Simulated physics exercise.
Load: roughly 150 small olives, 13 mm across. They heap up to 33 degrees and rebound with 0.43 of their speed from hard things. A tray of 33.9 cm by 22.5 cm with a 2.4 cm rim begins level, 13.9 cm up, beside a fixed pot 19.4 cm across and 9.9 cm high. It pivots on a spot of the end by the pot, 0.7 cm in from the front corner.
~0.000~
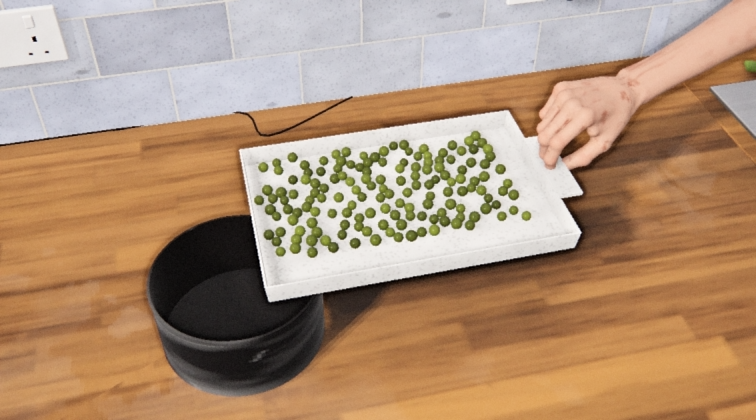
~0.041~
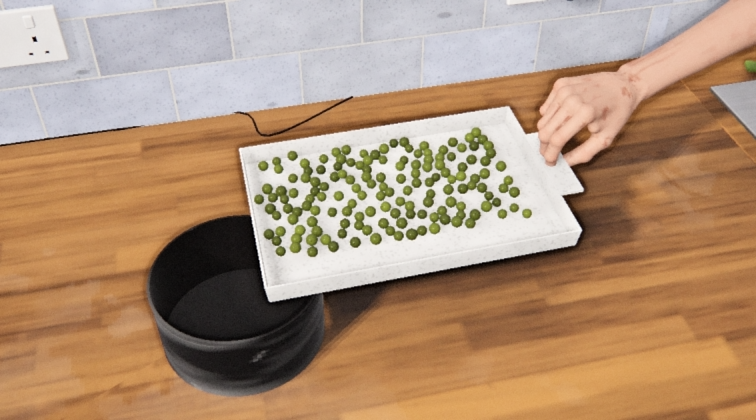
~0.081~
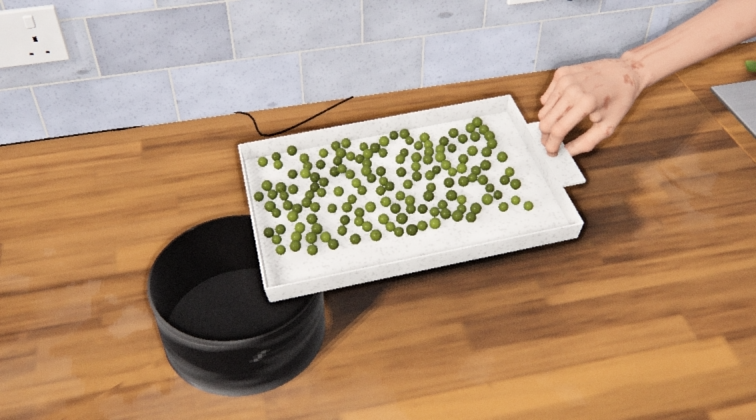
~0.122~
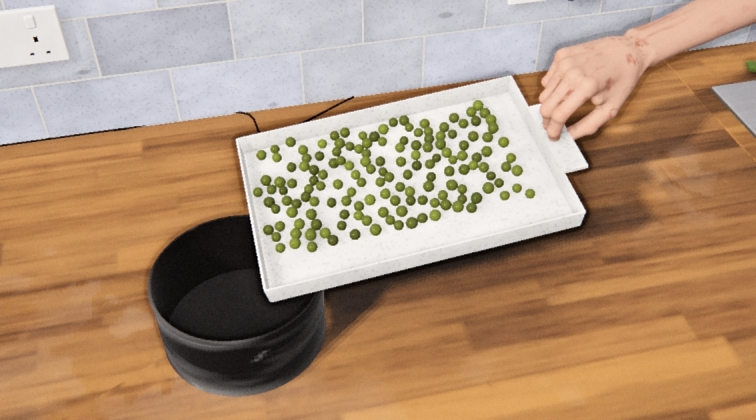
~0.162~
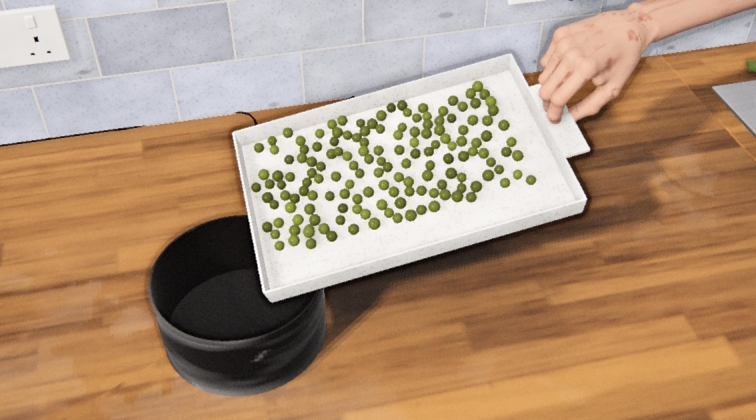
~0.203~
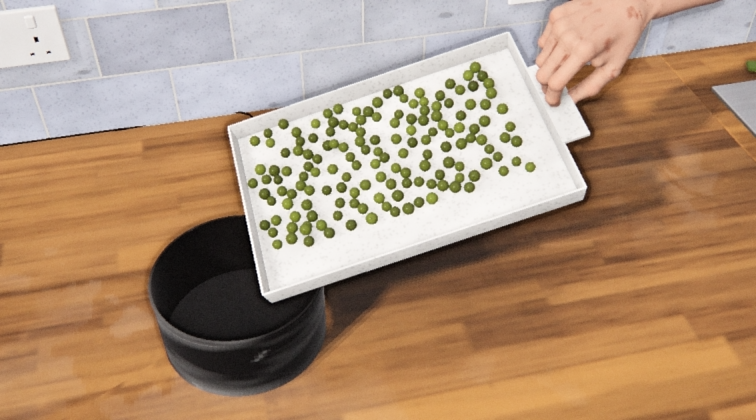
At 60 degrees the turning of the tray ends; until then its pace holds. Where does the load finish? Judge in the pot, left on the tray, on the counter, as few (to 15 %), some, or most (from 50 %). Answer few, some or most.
In the pot: Few; left on the tray: Most; on the counter: Some.
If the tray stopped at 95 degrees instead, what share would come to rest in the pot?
In that case some 5 per cent.
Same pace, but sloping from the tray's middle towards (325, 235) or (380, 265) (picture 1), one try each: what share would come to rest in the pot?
Some 20 and 0 per cent.
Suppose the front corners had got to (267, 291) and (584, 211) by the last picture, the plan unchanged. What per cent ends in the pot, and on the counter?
Pot 0, counter 15.
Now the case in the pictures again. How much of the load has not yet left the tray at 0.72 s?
About 75 per cent.
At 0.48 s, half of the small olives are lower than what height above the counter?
About 24 cm.
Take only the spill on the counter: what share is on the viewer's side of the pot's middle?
About 100 per cent.
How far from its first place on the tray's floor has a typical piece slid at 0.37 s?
Some 2 cm.
After 0.37 s, tilt 41 degrees; the tray holds 100 %, the pot 0 %.
After 0.48 s, tilt 55 degrees; the tray holds 100 %, the pot 0 %.
Then, at 0.72 s, tilt 60 degrees; the tray holds 75 %, the pot 0 %.
In the end, at 1.6 s, pot 5 %, tray 60 %, counter 35 %.
